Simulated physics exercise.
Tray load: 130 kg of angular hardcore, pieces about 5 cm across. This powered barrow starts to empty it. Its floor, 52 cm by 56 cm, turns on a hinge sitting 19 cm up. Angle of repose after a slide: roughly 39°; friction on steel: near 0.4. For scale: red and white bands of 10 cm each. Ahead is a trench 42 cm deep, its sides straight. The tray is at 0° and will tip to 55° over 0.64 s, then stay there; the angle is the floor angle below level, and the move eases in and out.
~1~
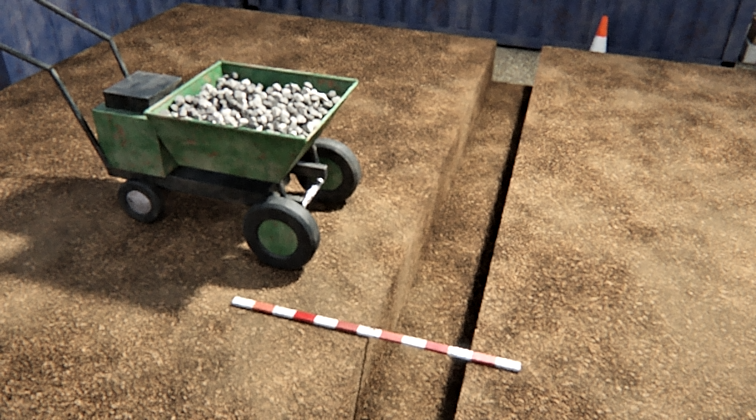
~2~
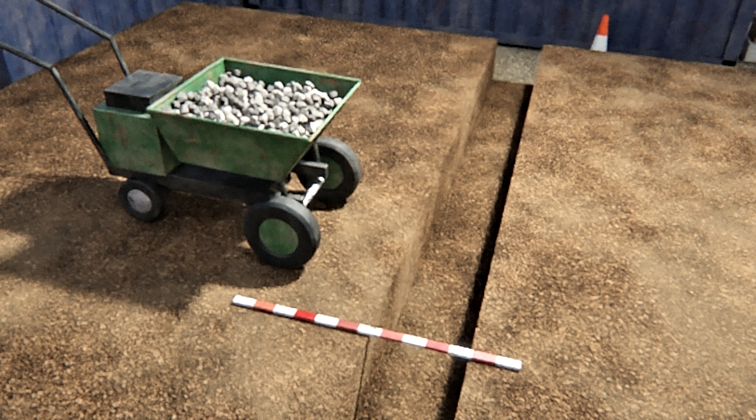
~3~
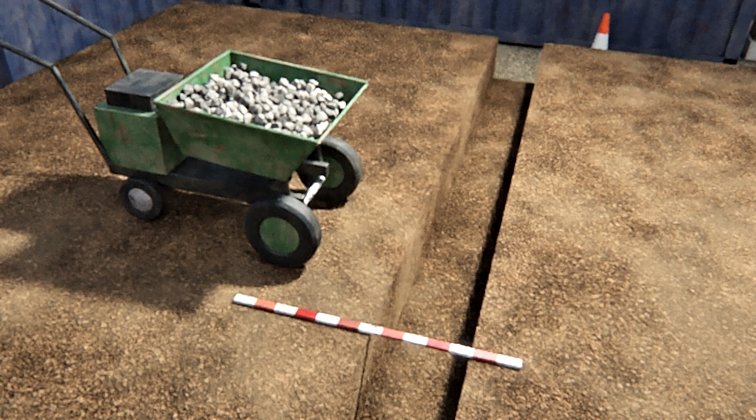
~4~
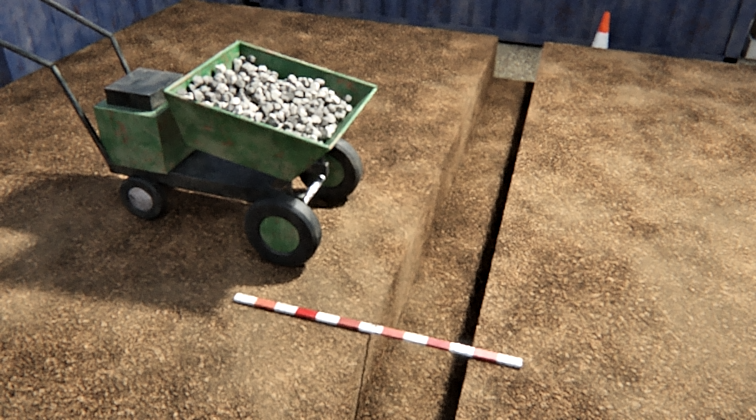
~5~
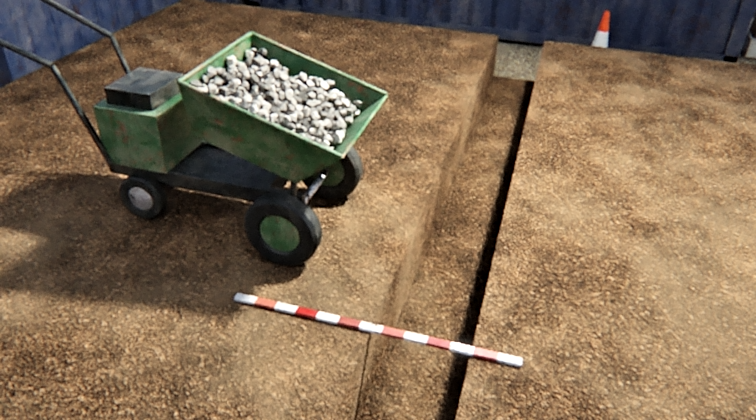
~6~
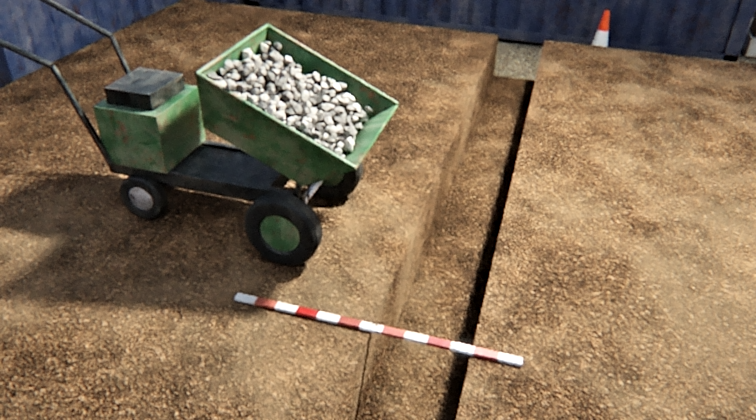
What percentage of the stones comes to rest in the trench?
About 30 per cent.
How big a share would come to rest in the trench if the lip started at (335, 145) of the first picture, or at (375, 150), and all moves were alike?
Near 25 then near 5 percent.
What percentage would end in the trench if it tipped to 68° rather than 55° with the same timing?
Around 60 per cent would finish in the trench.
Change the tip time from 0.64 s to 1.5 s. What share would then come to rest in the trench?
It would come to roughly 10 per cent.
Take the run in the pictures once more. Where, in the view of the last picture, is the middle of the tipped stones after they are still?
The tipped stones centre close to (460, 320).
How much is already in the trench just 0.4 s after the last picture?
Close to 5 per cent has got there by then.
Then, 0.2 s after the last picture the floor is at 46°, 100 % in the tray; the foremost stones are at (373, 183).
Then, 0.4 s after the last picture the floor is at 55°, 94 % in the tray, 5 % in the trench; the foremost stones are at (440, 239).
Then, 0.8 s after the last picture the floor is at 55°, 72 % in the tray, 26 % in the trench, 2 % past the trench; the foremost stones are at (535, 275).
Then, 2.7 s after the last picture the floor is at 55°, 68 % in the tray, 30 % in the trench, 2 % past the trench; the foremost stones are at (574, 290).
